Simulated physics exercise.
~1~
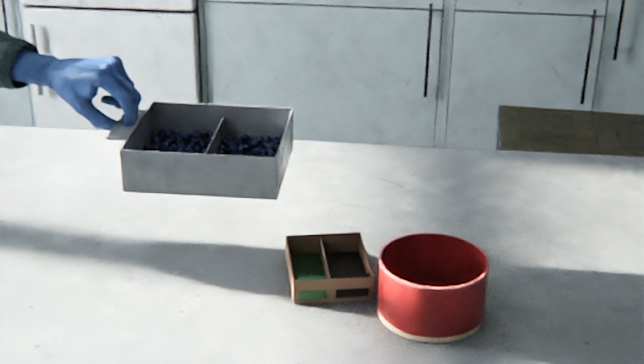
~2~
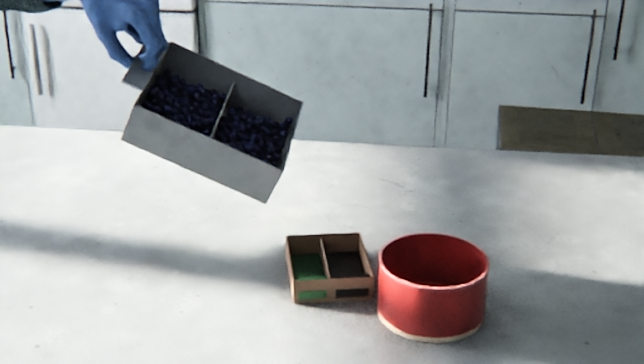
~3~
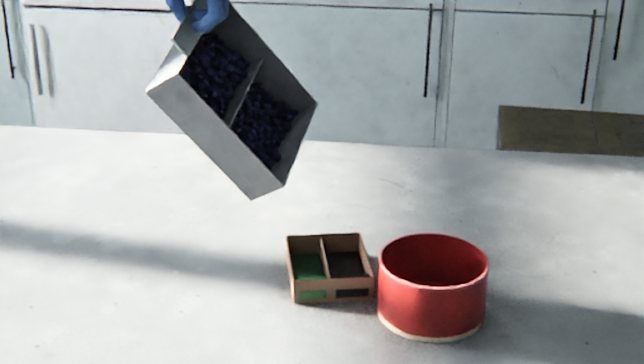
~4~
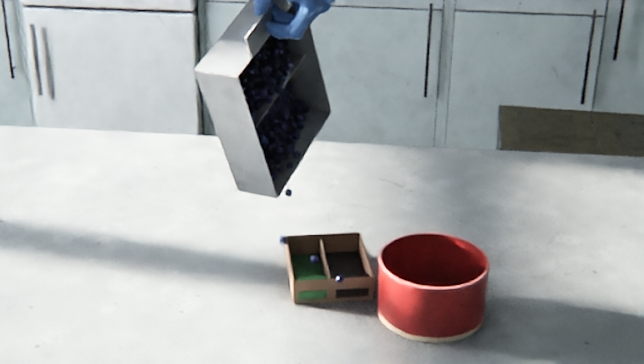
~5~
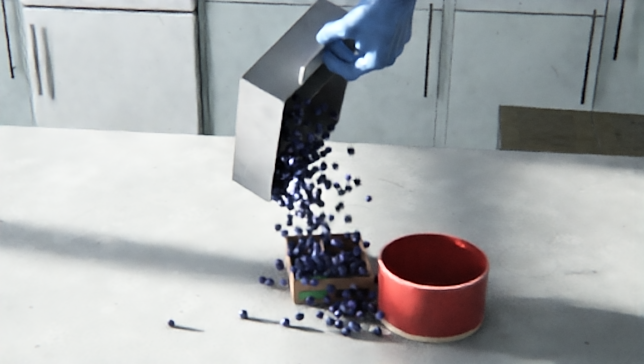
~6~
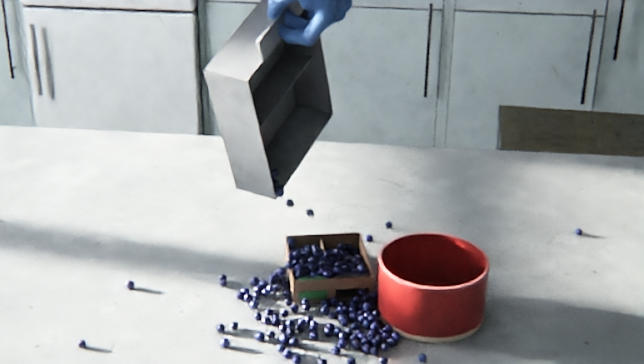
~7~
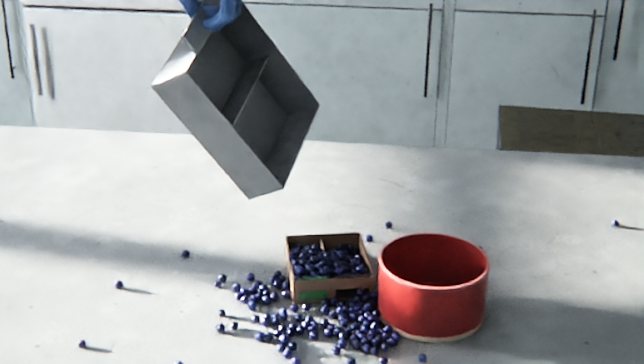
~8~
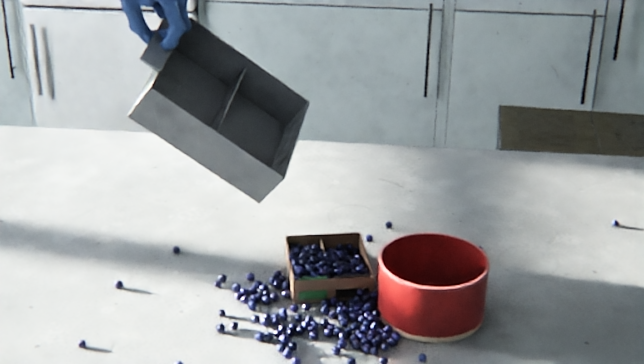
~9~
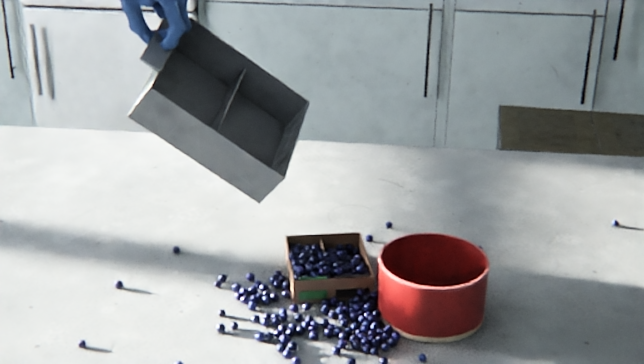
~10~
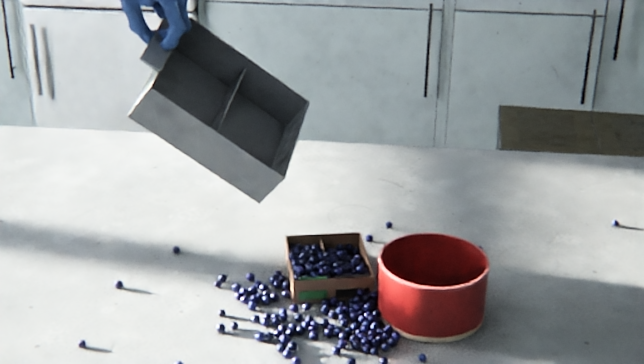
A gloved hand tips blueberries from a gray box, filling a small tin and scattering many outside.
